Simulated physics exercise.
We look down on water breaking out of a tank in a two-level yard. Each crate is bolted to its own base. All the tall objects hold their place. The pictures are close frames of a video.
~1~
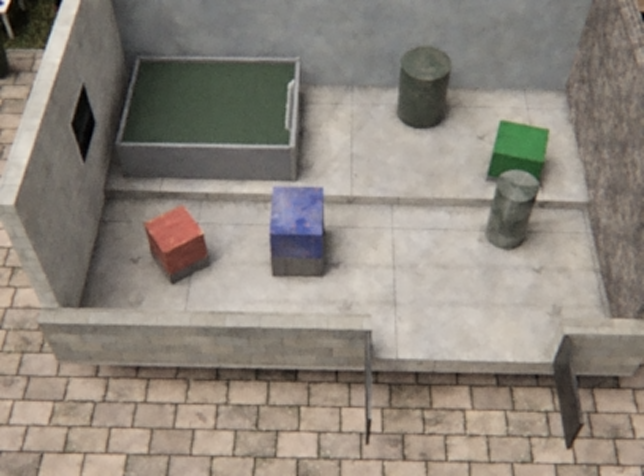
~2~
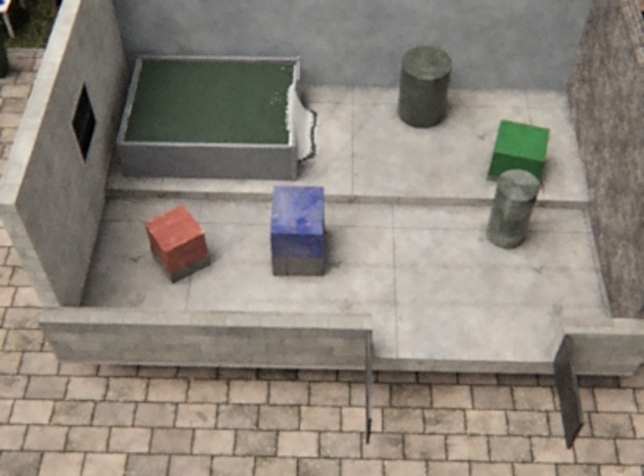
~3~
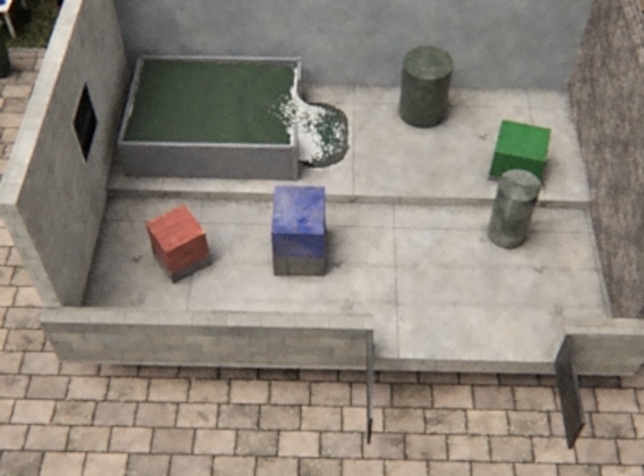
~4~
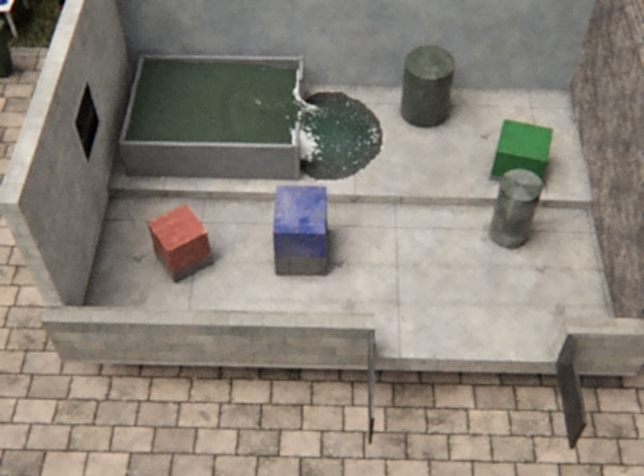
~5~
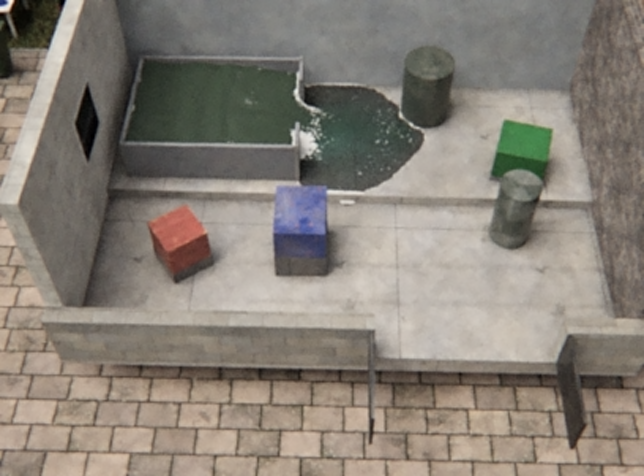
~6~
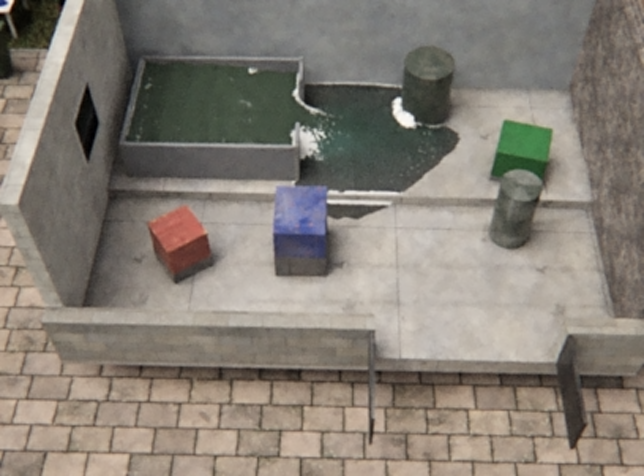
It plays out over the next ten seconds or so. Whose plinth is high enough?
In the end: The green crate is wetted; the blue crate escapes dry; the red crate escapes dry.
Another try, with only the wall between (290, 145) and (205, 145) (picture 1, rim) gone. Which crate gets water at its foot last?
I say the green one.
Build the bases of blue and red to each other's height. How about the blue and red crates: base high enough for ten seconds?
Blue remains dry, red remains dry.
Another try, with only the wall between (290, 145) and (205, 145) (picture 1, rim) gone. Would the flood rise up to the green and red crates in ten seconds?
The green one is safe, the red one is wetted.
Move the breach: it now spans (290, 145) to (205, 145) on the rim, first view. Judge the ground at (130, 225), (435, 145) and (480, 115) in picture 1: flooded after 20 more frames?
One after the other: Covered, dry, no water.
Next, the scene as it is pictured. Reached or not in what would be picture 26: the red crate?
Then: Red crate still dry.
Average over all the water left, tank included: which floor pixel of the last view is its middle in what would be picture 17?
I would point to (302, 139).
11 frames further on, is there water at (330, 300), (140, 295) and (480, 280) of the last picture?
One after the other: Clear, dry, covered.
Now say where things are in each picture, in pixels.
The first picture shows still water in the tank at (212, 103).
In the second picture, the front is at (308, 111), out from the gap at (295, 125).
In the third picture, water pours out at (296, 125) and has run to (341, 115).
In the fourth picture, water pours out at (298, 125) and has run to (379, 143).
In the fifth picture, water pours out at (298, 125) and has run to (419, 142).
In the sixth picture, the front is at (454, 135), out from the gap at (298, 124).
A moment on, water covers 30 % of the floor; the green crate water round its plinth, the blue crate water round its plinth, the red crate not reached.
Next, water covers 45 % of the floor; the green crate water round its plinth, the blue crate water round its plinth, the red crate not reached.
Then, water covers 55 % of the floor; the green crate water round its plinth, the blue crate water round its plinth, the red crate not reached.
Later, water covers 70 % of the floor; the green crate water round its plinth, the blue crate water round its plinth, the red crate not reached.
In the end, water covers 85 % of the floor; the green crate was topped, the blue crate stayed above the water, the red crate stayed above the water.
